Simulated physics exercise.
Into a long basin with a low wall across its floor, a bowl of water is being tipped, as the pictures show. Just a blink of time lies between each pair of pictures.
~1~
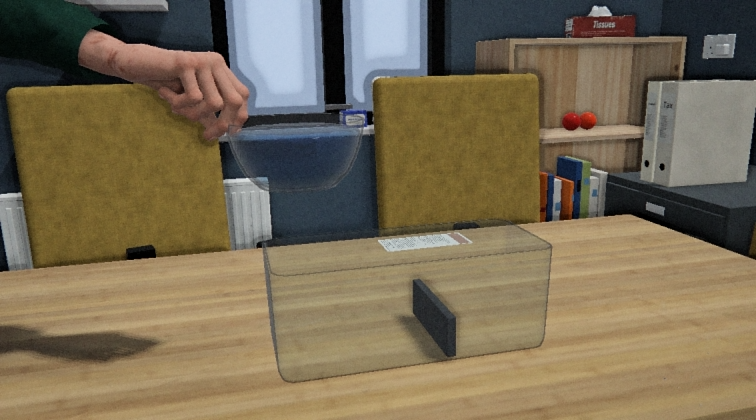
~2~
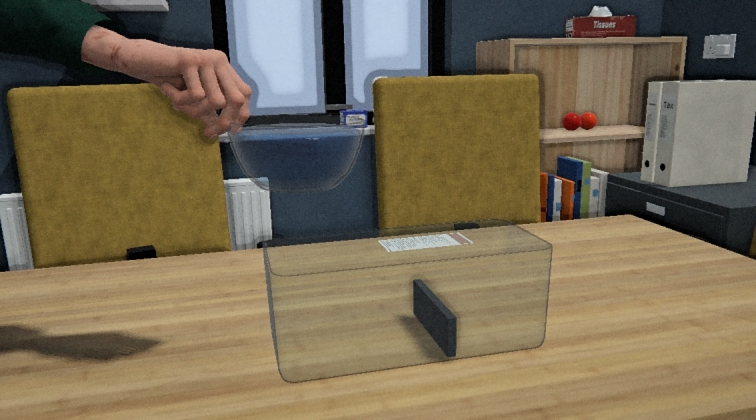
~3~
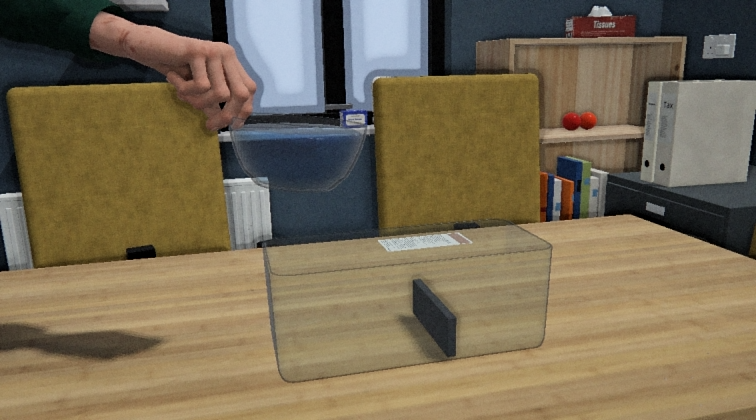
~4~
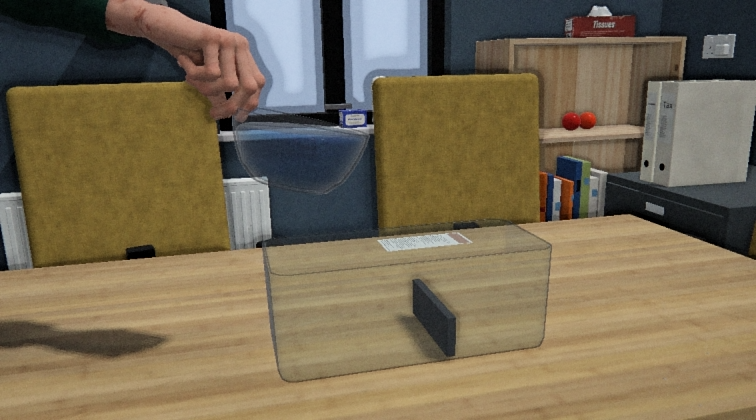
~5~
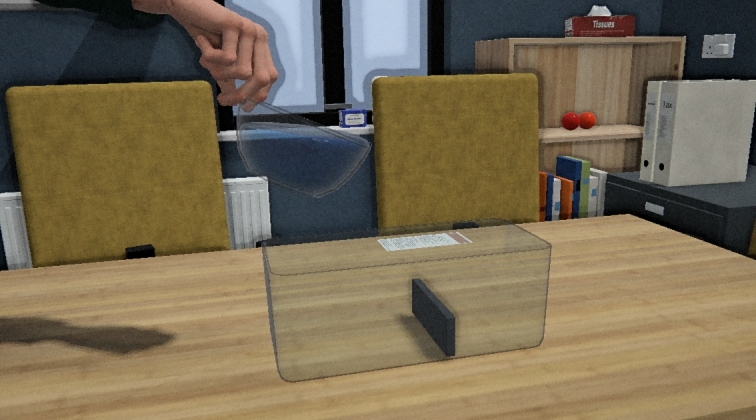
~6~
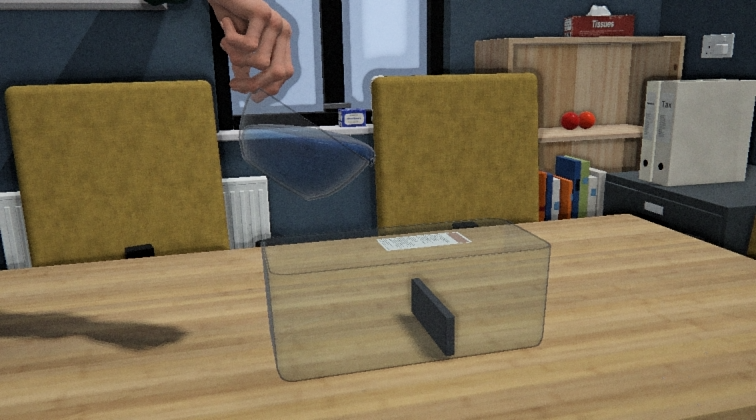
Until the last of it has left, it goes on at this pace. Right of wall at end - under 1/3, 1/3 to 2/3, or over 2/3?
Under 1/3.
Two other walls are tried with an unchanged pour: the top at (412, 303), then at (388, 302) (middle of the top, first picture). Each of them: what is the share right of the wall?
Respectively 35 and 60 per cent, approximately.
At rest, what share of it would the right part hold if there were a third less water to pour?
Estimated share: Around 10 %.
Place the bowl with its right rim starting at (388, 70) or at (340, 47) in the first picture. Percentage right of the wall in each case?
First try 45 %, second try 10 %.
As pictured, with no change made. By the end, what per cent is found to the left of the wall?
It comes to about 80 per cent.
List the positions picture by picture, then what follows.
It leans 0°; its right rim is at (361, 119); the water meets the walls at (230, 133) and (358, 127); the long basin's rim runs from (266, 258) to (528, 233); the wall's top is at (433, 298), in the first picture.
It leans 2°; its right rim is at (363, 121); the water meets the walls at (231, 133) and (358, 128), in the second picture.
It leans 6°; its right rim is at (364, 127); the water meets the walls at (233, 129) and (360, 130), in the third picture.
It leans 14°; its right rim is at (366, 136); the water meets the walls at (236, 127) and (363, 134), in the fourth picture.
It leans 24°; its right rim is at (367, 148); the water meets the walls at (239, 126) and (364, 140); 2 per cent is over the edge, in the fifth picture.
It leans 36°; its right rim is at (365, 162); the water meets the walls at (243, 129) and (356, 147); 8 per cent is over the edge, in the sixth picture.
A moment on, the tilt is 101° and 11 per cent is still to pour, 56 is left of the wall and 1 right of it.
Next, the tilt is 105° and 0 per cent is still to pour, 91 is left of the wall and 3 right of it.
Then the tilt is 105° and 0 per cent is still to pour, 80 is left of the wall and 13 right of it.
Later the tilt is 105° and 0 per cent is still to pour, 79 is left of the wall and 15 right of it.
In the end 79 per cent lies left of the wall, 14 right of it and 6 outside.
